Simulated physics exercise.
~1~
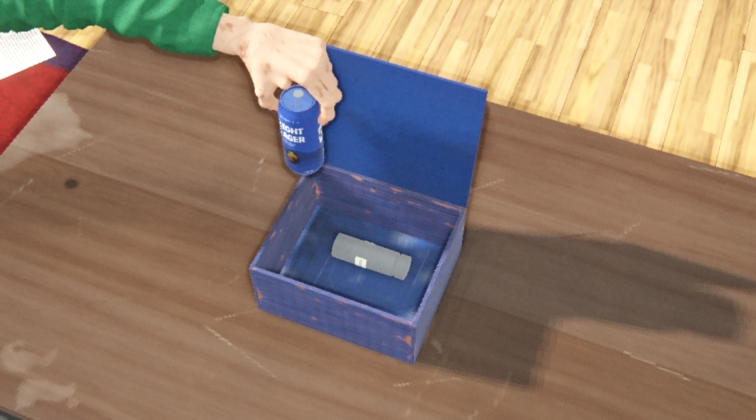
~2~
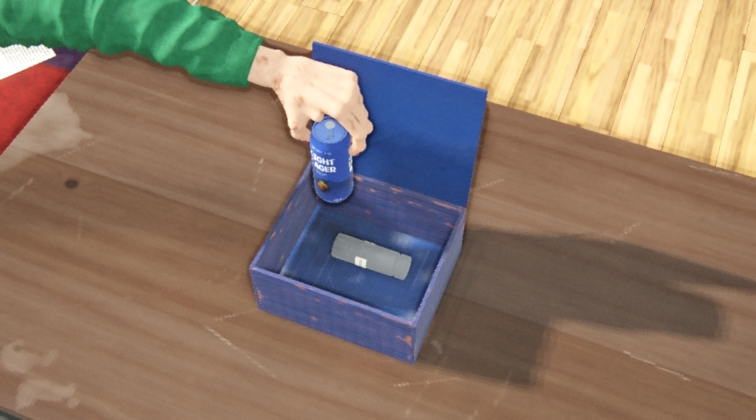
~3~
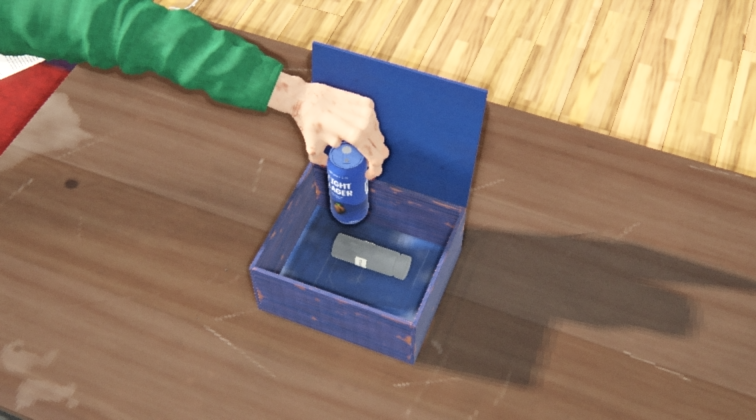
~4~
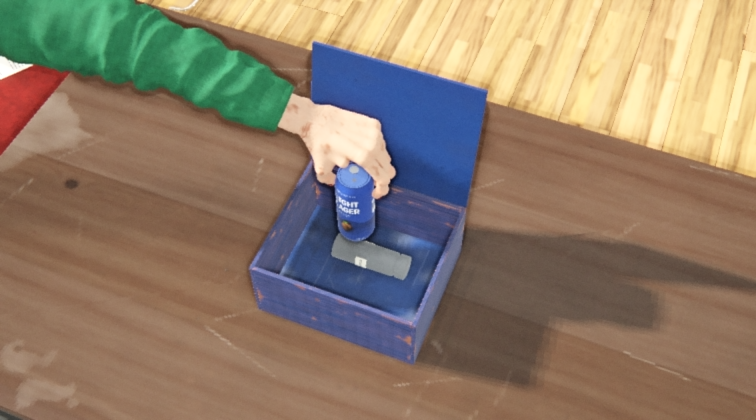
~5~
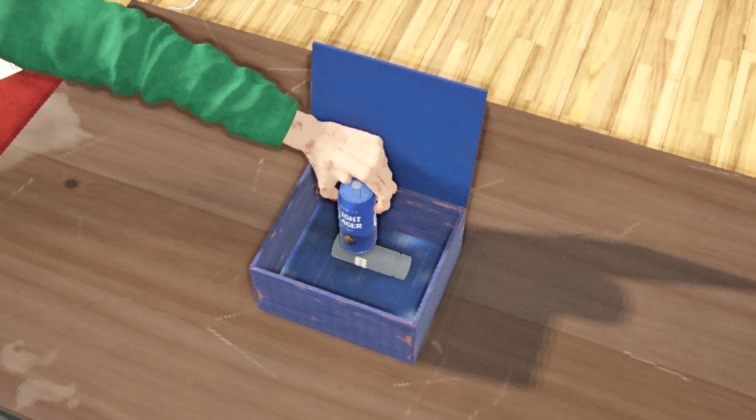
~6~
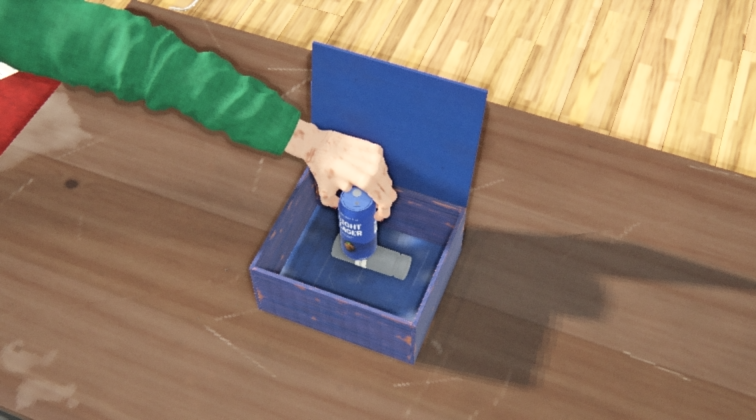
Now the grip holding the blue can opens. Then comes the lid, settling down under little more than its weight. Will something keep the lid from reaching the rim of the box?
No, it settles onto the rim.
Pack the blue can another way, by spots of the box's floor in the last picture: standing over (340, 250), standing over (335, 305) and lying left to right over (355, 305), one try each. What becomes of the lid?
First, it shuts flat; second, it will not close; third, it sits on the rim.
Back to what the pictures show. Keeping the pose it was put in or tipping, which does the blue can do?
By the end it has leaned over.
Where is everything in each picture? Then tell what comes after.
The first frame shows on its way; blue can (302, 132); grey shaker (371, 257).
The second frame shows on its way; blue can (332, 162); grey shaker (371, 257).
The third frame shows on its way; blue can (348, 185); grey shaker (371, 257).
The fourth frame shows on its way; blue can (355, 203); grey shaker (371, 257).
The fifth frame shows on its way; blue can (358, 217); grey shaker (371, 257).
The sixth frame shows in place under the hand; blue can (358, 225); grey shaker (371, 257).
Then, 0.50 s later than the last frame, blue can on its side near (344, 275); grey shaker moved about its own width.
Then, 1.30 s later than the last frame, lid 78° above the rim; blue can on its side near (332, 277); grey shaker moved about its own width.
Then, 1.70 s later than the last frame, lid 50° above the rim; blue can on its side near (330, 276); grey shaker moved about its own width.
Then, 2.10 s later than the last frame, lid 13° above the rim; blue can on its side near (328, 276); grey shaker moved about its own width.
When it is over, lid shut; lying over in the box, blue can; moved from the start, grey shaker. End places, in pixels of the last picture, blue can near (327, 275).
